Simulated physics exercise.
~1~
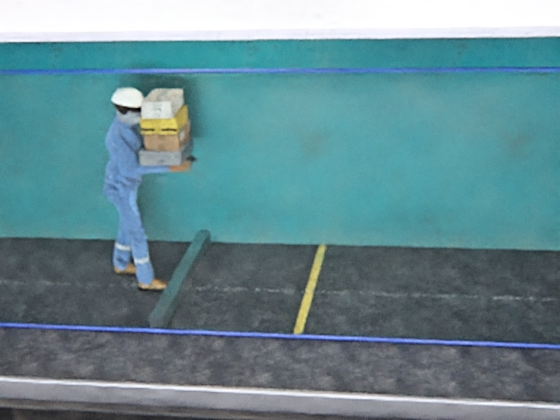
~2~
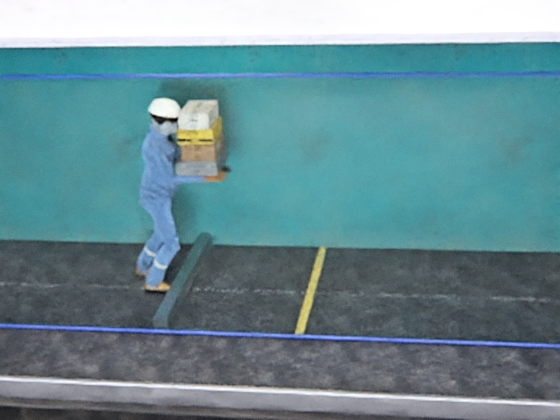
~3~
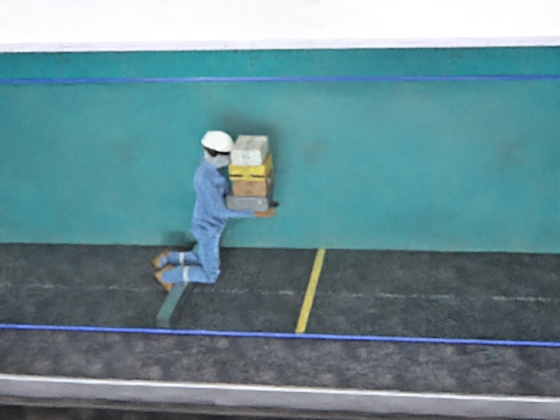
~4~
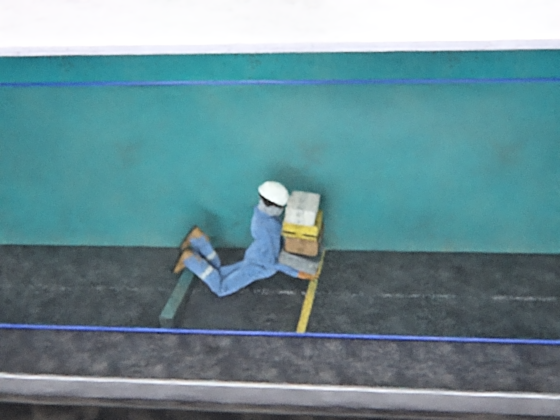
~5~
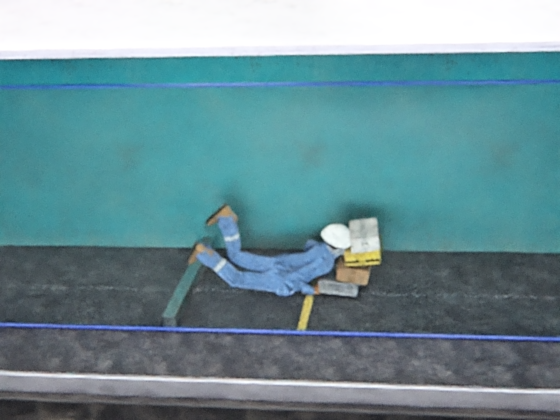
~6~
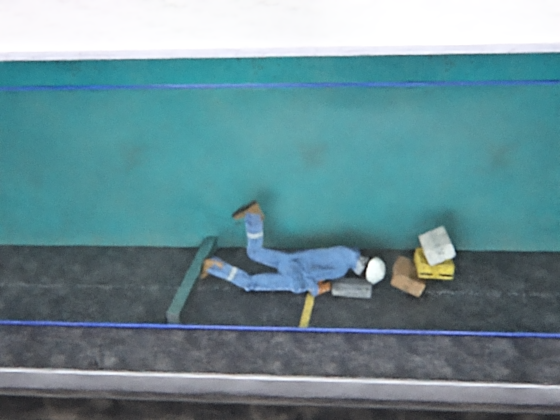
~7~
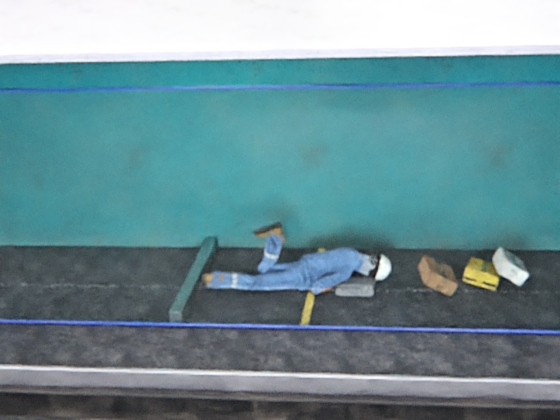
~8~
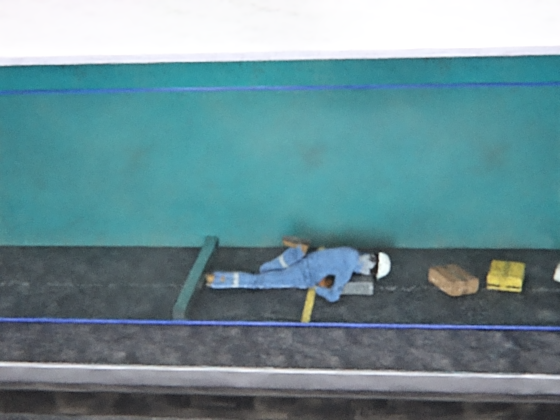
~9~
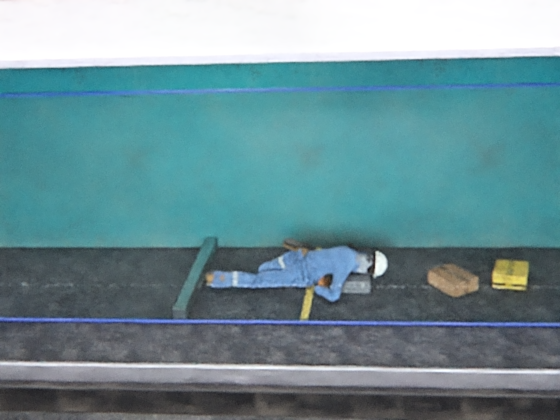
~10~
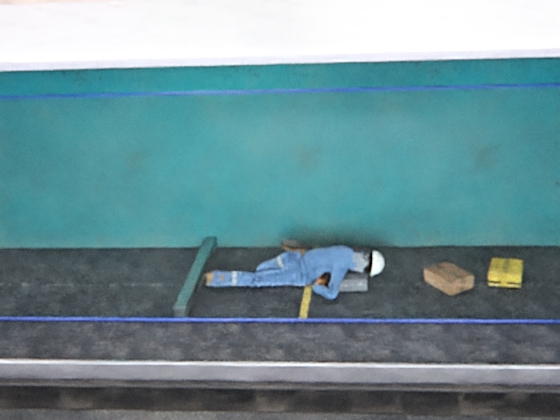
A worker in blue coveralls and a white helmet, carrying a stack of boxes, toppled forward over a low green bar and landed face down across the yellow line, while the boxes spilled right, the white one leaving view and the grey one staying by his head.
